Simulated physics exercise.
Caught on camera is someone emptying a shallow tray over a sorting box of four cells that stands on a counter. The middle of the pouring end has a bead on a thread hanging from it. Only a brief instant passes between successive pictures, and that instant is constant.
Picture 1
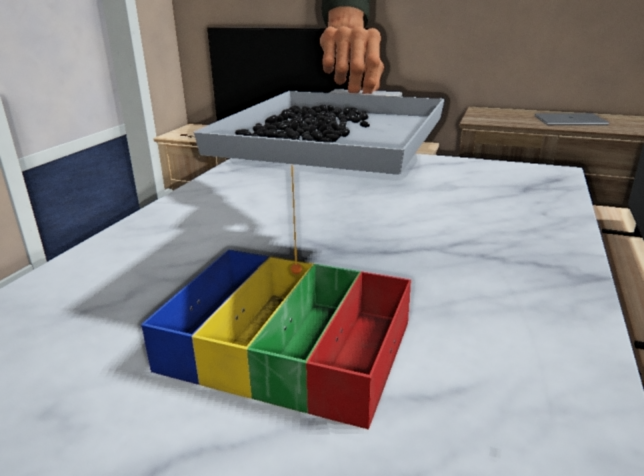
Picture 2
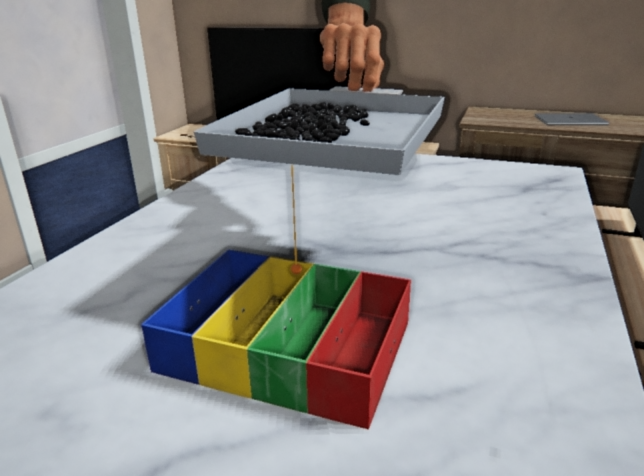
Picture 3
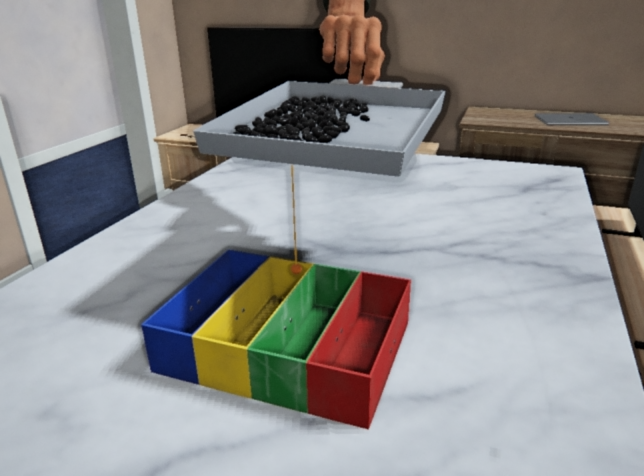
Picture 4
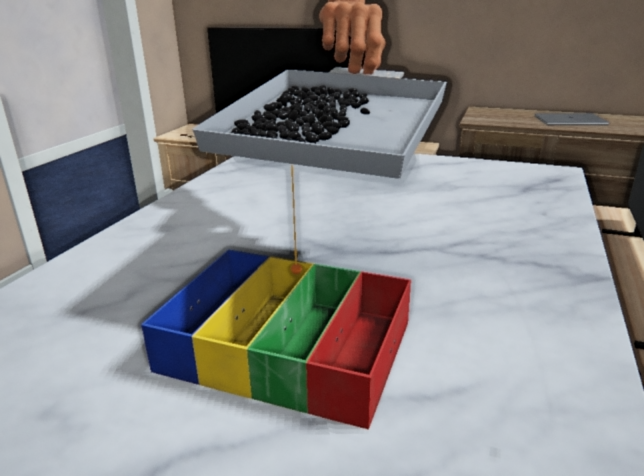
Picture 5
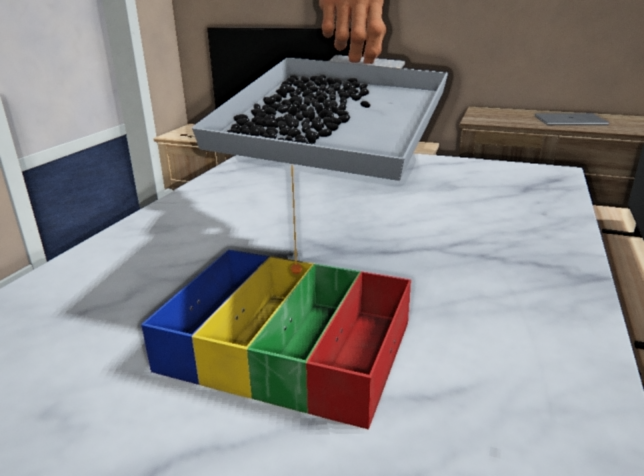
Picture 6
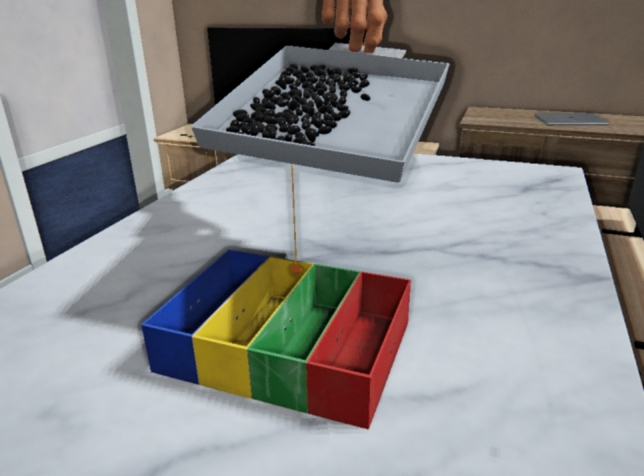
The clip opens on a hand holding a shallow gray tray of black beans level above a box with blue, yellow, green and red cells on a marble counter. The hand then gradually tilts the tray, its far side rising and its near edge dipping slightly toward the right corner, while the beans stay inside.
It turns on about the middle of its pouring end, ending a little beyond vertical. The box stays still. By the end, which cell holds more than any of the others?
That would be the red one.
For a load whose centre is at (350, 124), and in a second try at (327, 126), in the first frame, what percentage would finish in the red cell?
Around 60 percent the first time and around 50 percent the second time.
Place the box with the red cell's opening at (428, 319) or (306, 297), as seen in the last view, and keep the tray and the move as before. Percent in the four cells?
Estimates in order: 100 percent, 40 percent.
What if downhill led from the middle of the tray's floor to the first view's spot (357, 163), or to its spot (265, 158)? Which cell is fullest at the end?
The cell in red, then the blue cell.
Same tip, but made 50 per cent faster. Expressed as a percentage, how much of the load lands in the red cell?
About 50 in a hundred.
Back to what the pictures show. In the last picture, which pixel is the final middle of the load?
The centre comes to rest close to (341, 362).
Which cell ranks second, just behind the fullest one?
Second place goes to the green one.
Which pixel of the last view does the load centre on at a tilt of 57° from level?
Somewhere about pixel (317, 121).
Soon after the last picture, tray tipped steeply; nearly all on the tray; a stray few falling or outside the box.
A little later, tray tipped right over; nearly all on the tray; a stray few in the green cell; a stray few in the red cell; a stray few falling or outside the box.
Later still, tray tipped past a quarter turn; about half in the red cell; about a third in the green cell; a small part in the yellow cell; a stray few in the blue cell; a small part falling or outside the box.
At rest, tray tipped past a quarter turn; about half in the red cell; about a third in the green cell; a small part in the yellow cell; a stray few in the blue cell; a small part outside the box.
